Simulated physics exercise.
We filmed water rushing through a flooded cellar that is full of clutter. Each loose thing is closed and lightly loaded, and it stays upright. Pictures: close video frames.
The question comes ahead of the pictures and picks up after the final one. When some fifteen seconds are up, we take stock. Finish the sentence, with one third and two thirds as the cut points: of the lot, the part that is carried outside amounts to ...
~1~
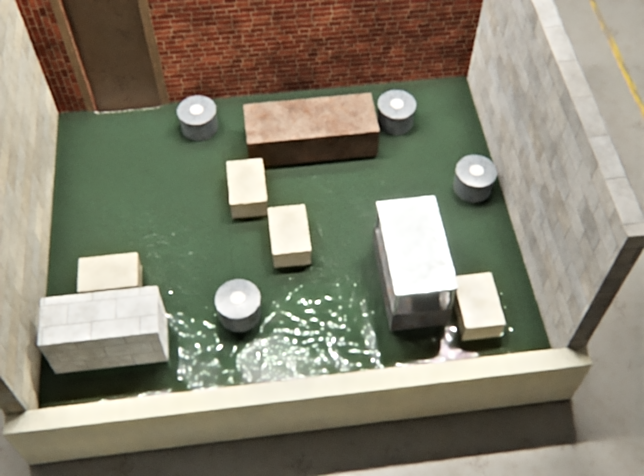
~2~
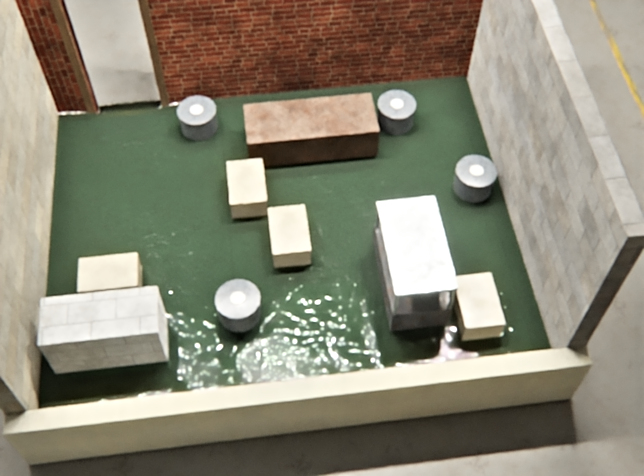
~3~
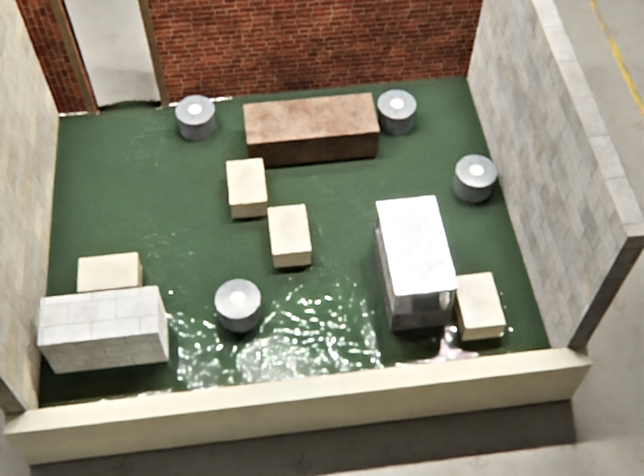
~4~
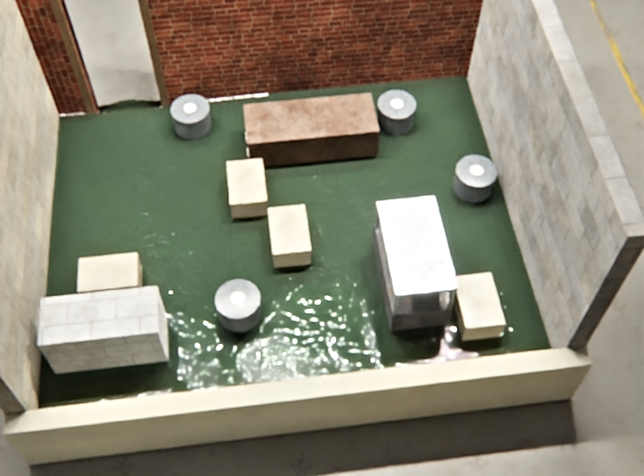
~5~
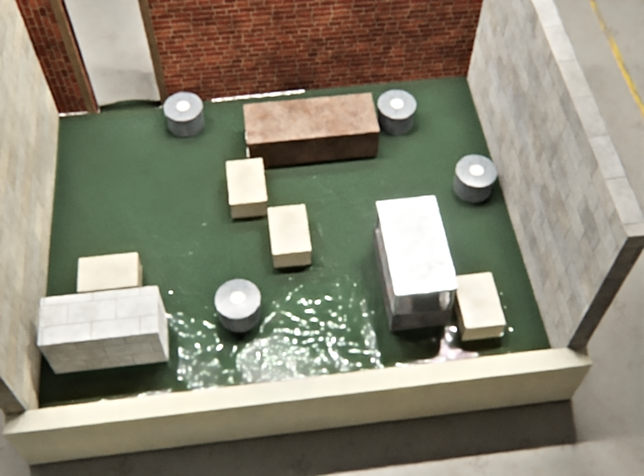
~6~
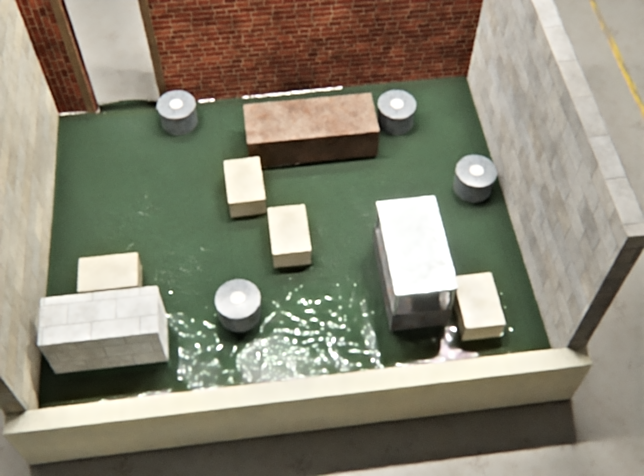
... less than one third.
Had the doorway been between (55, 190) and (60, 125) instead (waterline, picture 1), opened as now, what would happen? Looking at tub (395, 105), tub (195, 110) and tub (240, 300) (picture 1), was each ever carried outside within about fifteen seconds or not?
Answer, item by item: Not lost, lost, not lost.
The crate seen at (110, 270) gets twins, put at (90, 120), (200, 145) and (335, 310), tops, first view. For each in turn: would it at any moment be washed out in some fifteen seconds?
Escapes; escapes; remains.
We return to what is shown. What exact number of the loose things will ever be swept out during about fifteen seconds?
Total: 2.
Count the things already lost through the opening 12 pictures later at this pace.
By then the total stands at 1.
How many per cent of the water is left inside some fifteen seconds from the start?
That comes to roughly 72 parts in a hundred.
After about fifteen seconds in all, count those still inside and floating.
The count is 6.
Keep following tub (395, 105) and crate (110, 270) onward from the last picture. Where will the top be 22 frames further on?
First one at roughly (347, 85), second at roughly (83, 220).
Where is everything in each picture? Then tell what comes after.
In the first frame, a tub at (197, 110), afloat; a crate at (246, 181) floats; 0 of 8 have shifted.
In the second frame, a tub at (197, 110), afloat; a crate at (246, 181) floats; 0 of 8 have shifted.
In the third frame, a tub at (195, 110) floats; a crate at (246, 181) floats; 0 of 8 have shifted.
In the fourth frame, a tub at (190, 109) floats, close to its start; a crate at (246, 181) floats; 1 of 8 have shifted.
In the fifth frame, a tub at (183, 107), afloat, close to its start; a crate at (246, 181) floats; 1 of 8 have shifted.
In the sixth frame, a tub at (176, 104) floats, close to its start; a crate at (244, 180) floats, close to its start; 1 of 8 have shifted.
A moment on, 0 of 8 are out; 8 afloat.
Next, 1 of 8 are out; 7 afloat.
Later, 2 of 8 are out; 6 afloat.
In the end, 2 of 8 are out; 6 afloat.
